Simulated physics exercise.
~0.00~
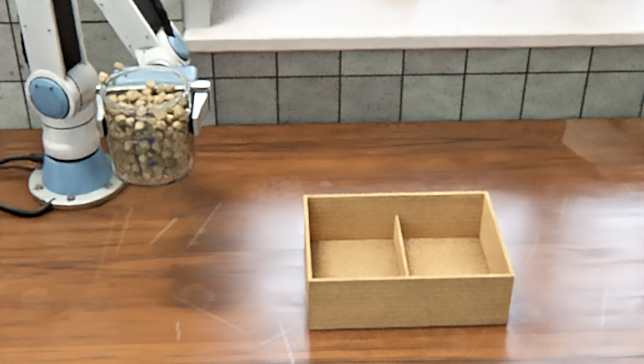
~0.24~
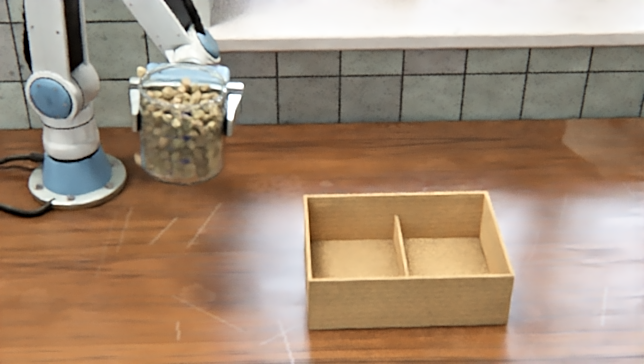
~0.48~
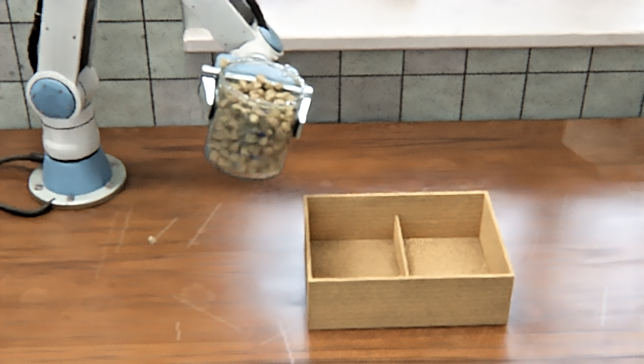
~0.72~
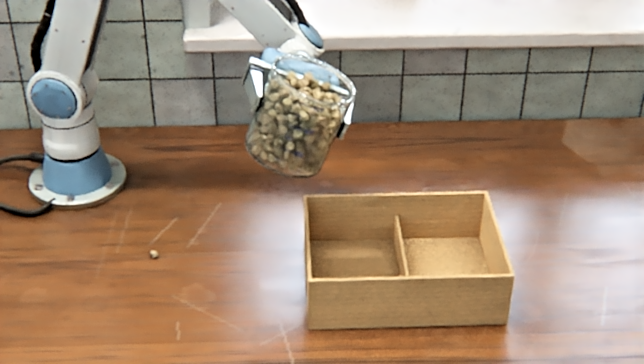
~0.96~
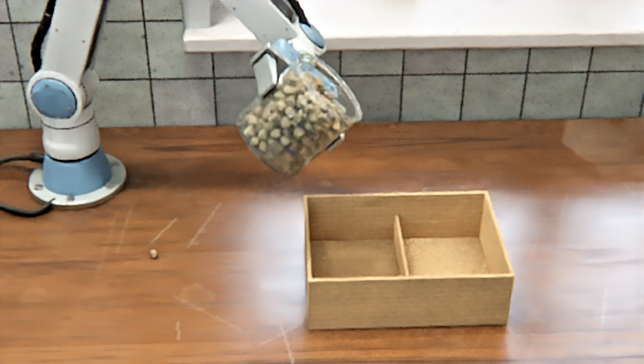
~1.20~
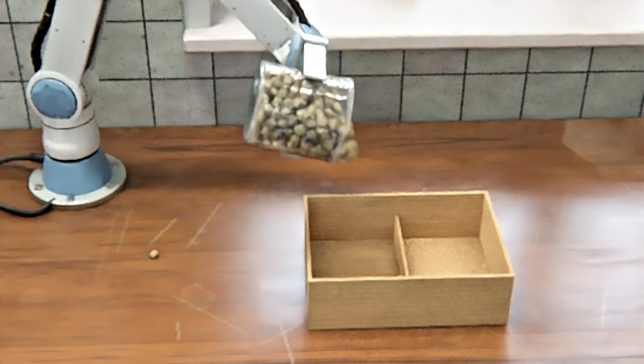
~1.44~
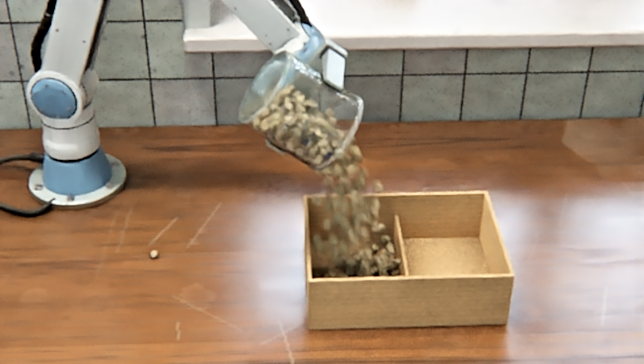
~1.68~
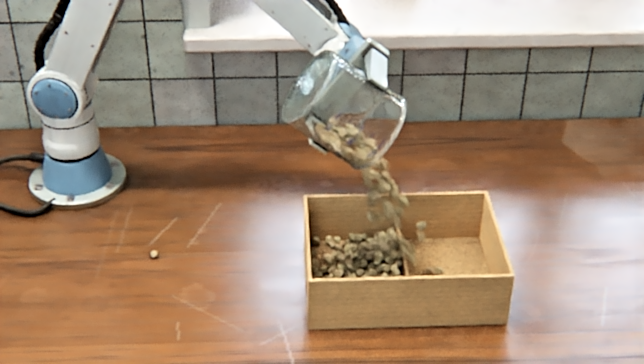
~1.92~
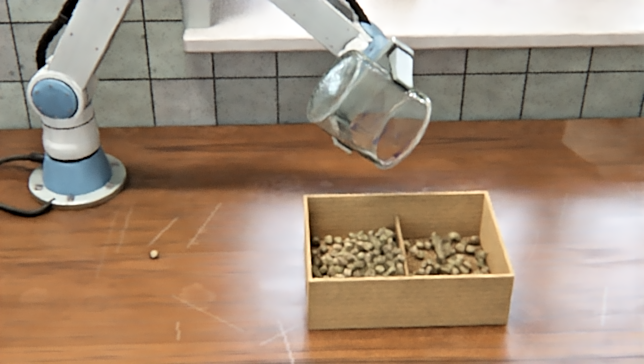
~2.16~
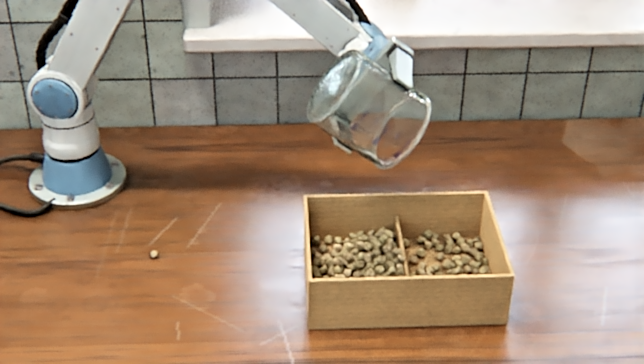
A robot arm tips a clear cup, pouring pebbles into both sections of a divided box.
